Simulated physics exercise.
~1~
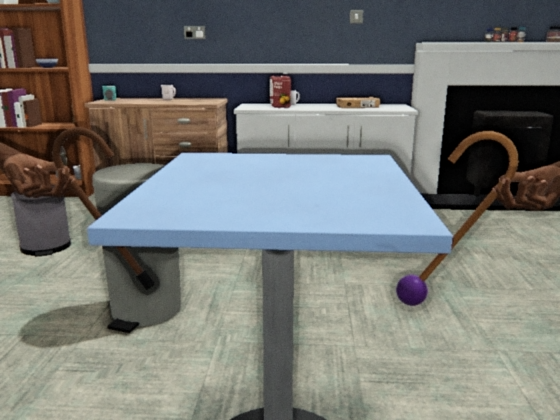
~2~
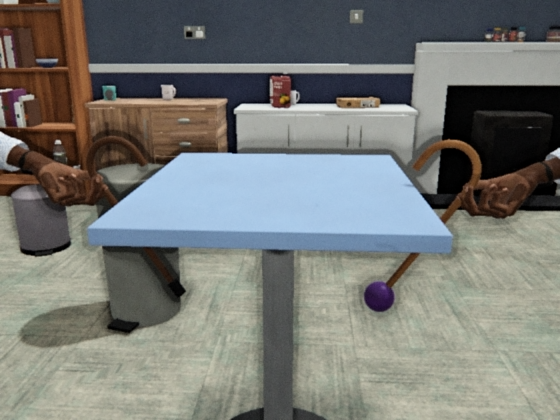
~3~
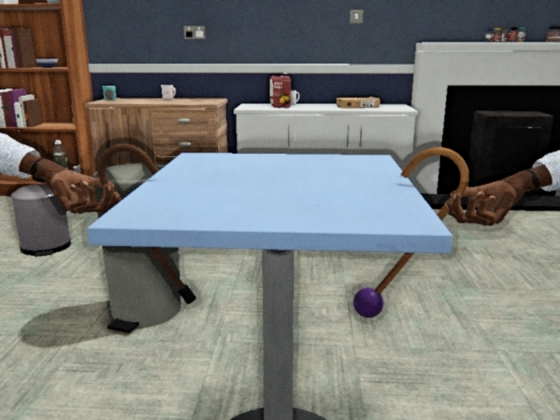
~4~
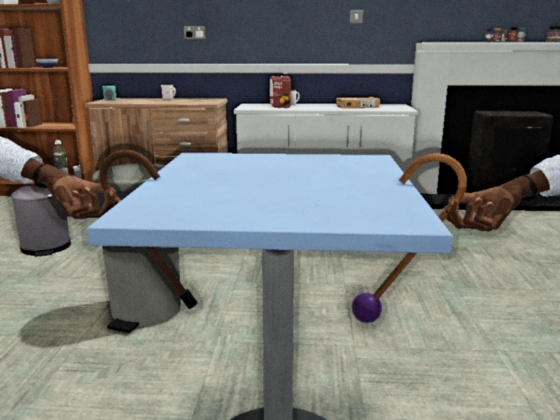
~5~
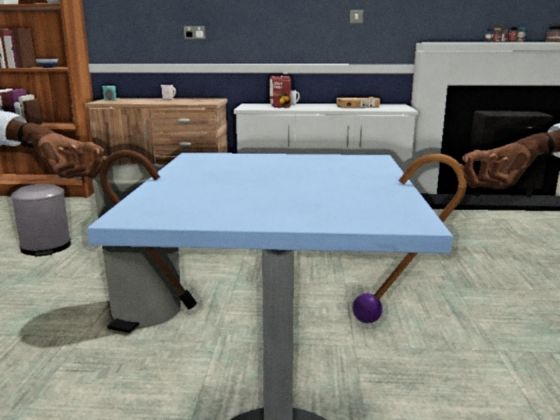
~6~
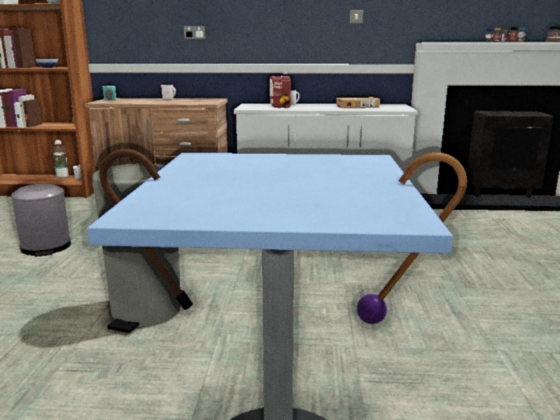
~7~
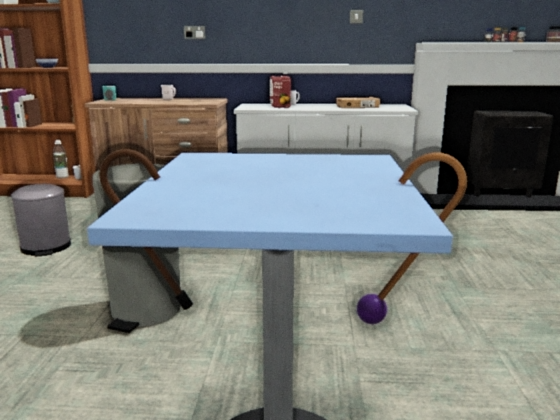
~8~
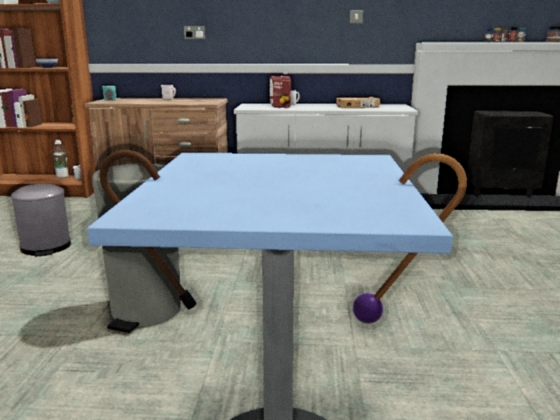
Two hands hooking a brown cane and a purple-ended cane onto opposite edges of a blue table, then withdrawing, leaving both hanging.
